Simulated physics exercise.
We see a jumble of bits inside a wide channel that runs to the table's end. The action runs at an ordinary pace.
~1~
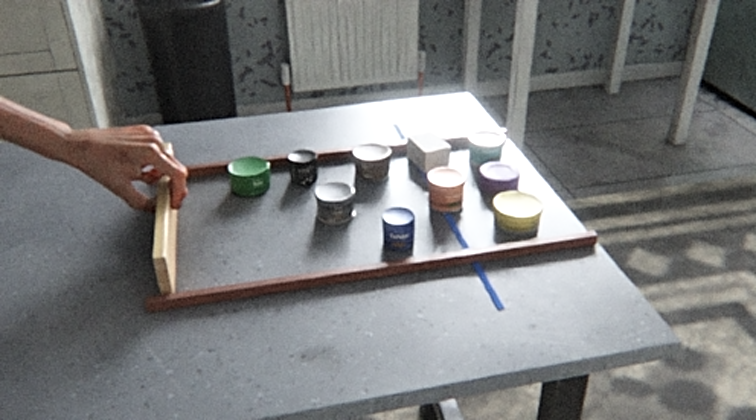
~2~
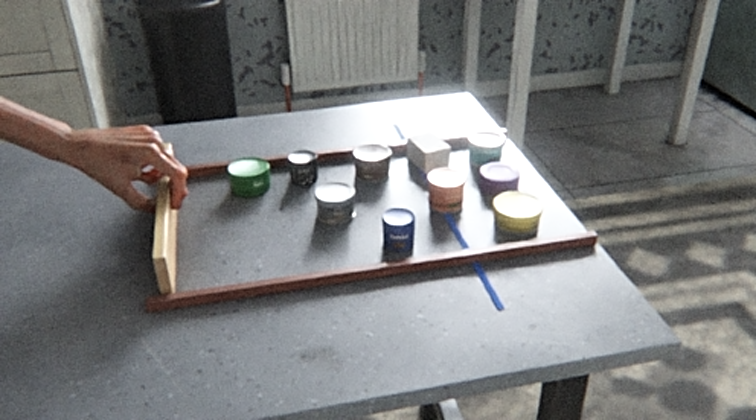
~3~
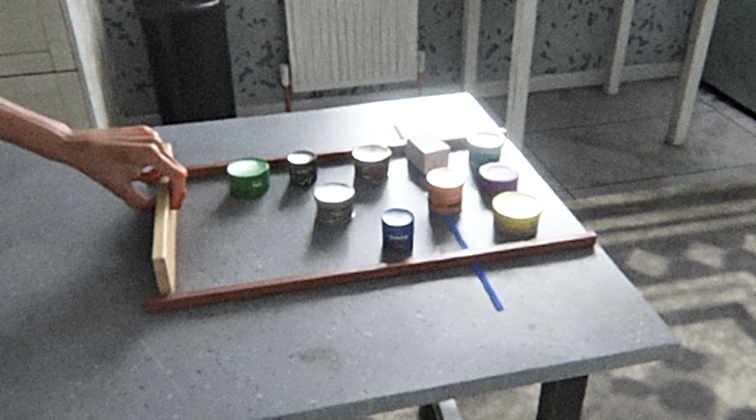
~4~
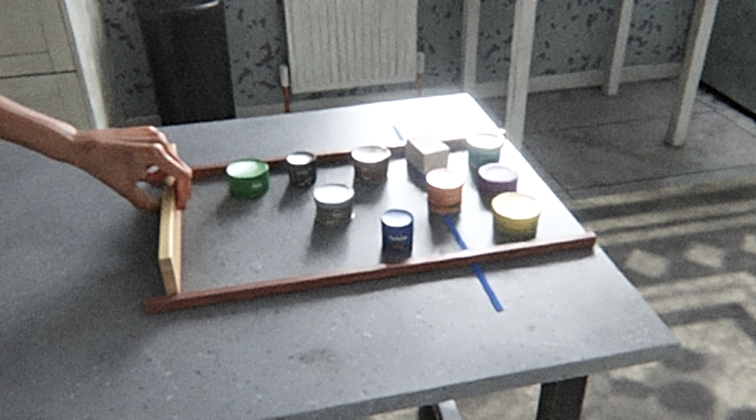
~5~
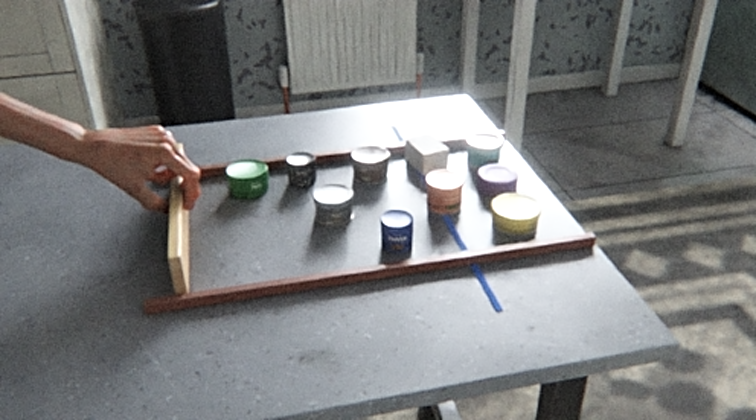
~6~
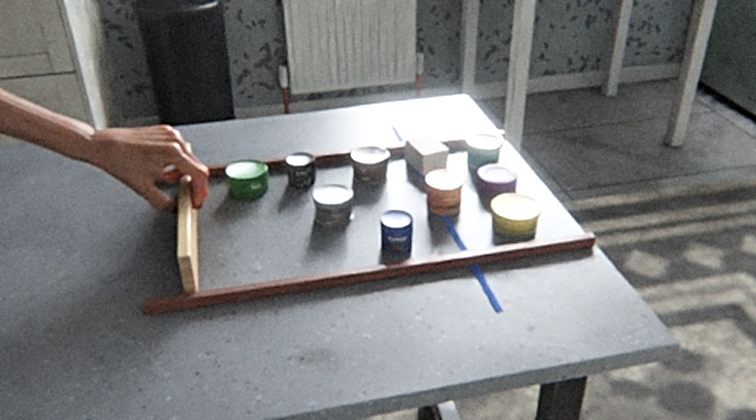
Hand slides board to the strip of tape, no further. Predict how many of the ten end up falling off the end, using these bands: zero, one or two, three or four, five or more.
The pieces that topple off will total nothing.
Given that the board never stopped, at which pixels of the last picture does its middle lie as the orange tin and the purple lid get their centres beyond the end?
Near (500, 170) in the first case, near (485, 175) in the other.
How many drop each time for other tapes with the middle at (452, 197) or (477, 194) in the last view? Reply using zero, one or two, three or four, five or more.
One after another: None at all; one to two.
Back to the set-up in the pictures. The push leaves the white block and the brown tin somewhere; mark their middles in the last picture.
The white block stops around (478, 147); the brown tin around (460, 171).
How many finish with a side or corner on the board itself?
The count is 3.
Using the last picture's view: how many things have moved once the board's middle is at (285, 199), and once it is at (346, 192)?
So far 2, and 4 at the second.
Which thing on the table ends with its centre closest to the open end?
Turquoise tin.
A little later, none off yet; turquoise tin at rest near (484, 151); purple lid at rest near (498, 181); yellow pot at rest near (515, 215).
When it is over, the number that fall off is zero.
